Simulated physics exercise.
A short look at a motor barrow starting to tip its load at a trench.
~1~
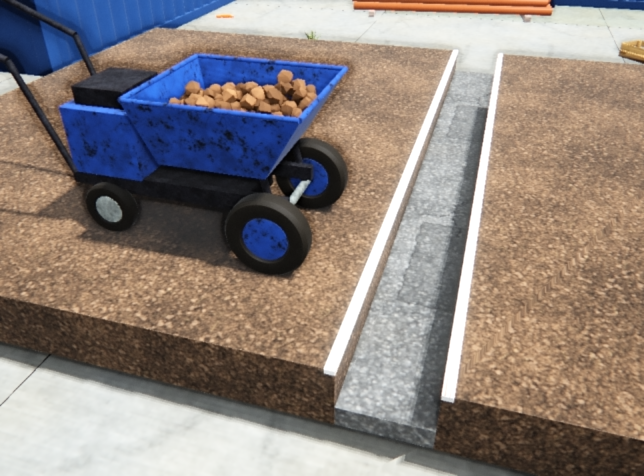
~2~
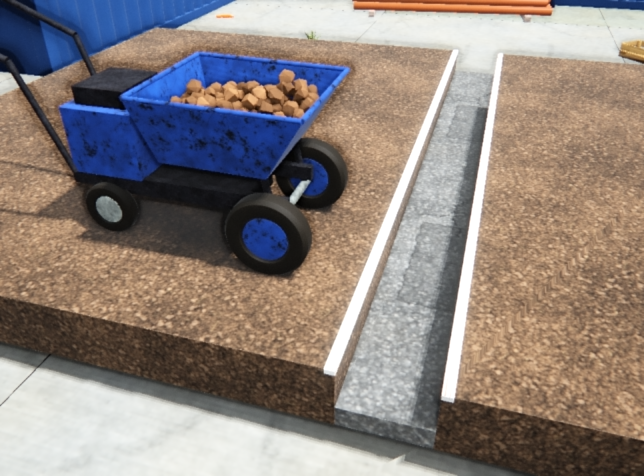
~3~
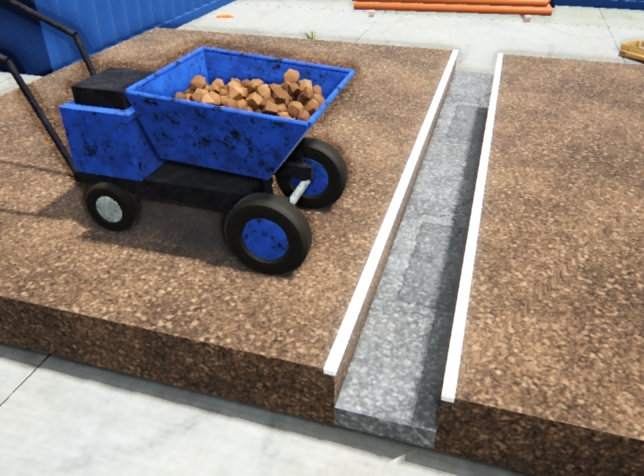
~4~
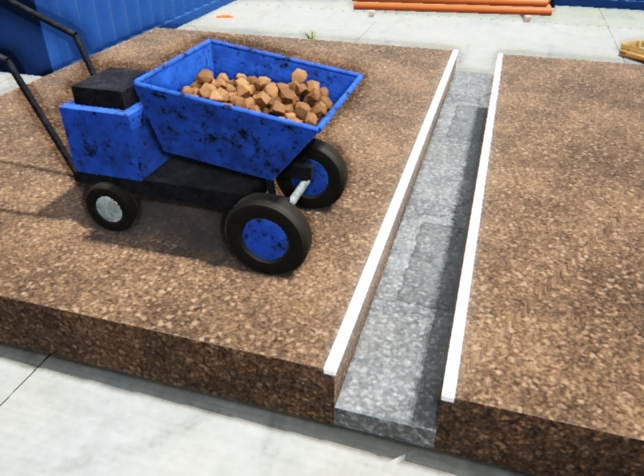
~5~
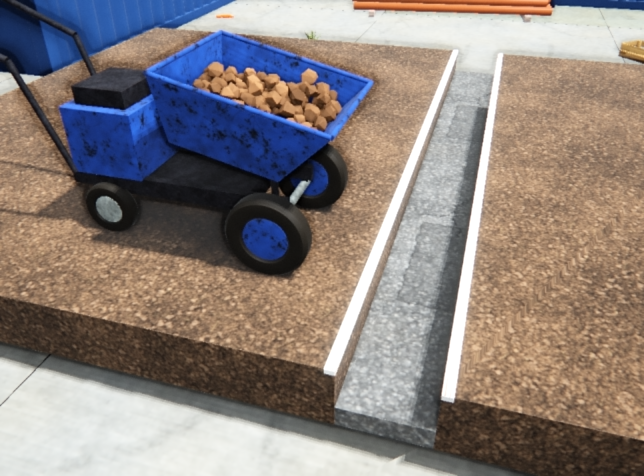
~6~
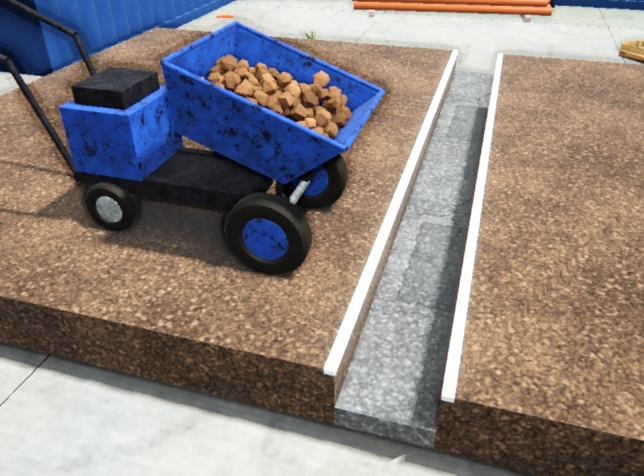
On a raised bed of brown ground beside a narrow, white-edged trench, a blue motor barrow stands still with its skip level and full of brown clods. The skip begins to tilt toward the right, slowly at first, then more steeply, its rear rising clear of the chassis while the wheels stay put.
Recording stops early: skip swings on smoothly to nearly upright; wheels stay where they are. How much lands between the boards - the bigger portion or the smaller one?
The bigger portion lands there.
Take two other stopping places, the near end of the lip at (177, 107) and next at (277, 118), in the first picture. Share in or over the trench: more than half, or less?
Initially shy of half, next past the halfway mark.
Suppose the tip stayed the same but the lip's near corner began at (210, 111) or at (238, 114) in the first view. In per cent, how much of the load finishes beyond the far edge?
Near 0 % and 0 %.
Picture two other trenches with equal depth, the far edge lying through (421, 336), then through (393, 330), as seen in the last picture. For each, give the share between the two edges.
About 50 %, then 0 %.
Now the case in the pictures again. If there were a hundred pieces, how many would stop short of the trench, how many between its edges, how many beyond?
Roughly: Short 0, between 90, beyond 10 per cent.
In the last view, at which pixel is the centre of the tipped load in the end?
At about (427, 278), give or take.
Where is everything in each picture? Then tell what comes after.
Lip of the skip (299, 121), level; top of the load (236, 111), clay clods; first edge of the trench (349, 321); far edge (456, 343), the trench over half as wide as the skip, and about half as deep as wide, in the first picture.
Lip of the skip (301, 122), level; top of the load (237, 110), in the second picture.
Lip of the skip (308, 125), tipped barely; top of the load (227, 101), in the third picture.
Lip of the skip (318, 130), tipped a little; top of the load (244, 88), in the fourth picture.
Lip of the skip (331, 138), tipped a little; top of the load (228, 99), in the fifth picture.
Lip of the skip (345, 149), tipped clearly; top of the load (232, 80); first edge of the trench (349, 321); far edge (456, 343), in the sixth picture.
Just after the last frame, skip tipped steeply; every one in the skip.
A moment on, skip tipped right over; the larger part in the skip; roughly a quarter in or heaped over the trench; just a few beyond it; just a few falling.
Further on, skip tipped right over; roughly a quarter in the skip; the larger part in or heaped over the trench; about a tenth beyond it.
When it is over, skip tipped right over; just a few in the skip; almost all in or heaped over the trench; about a tenth beyond it.
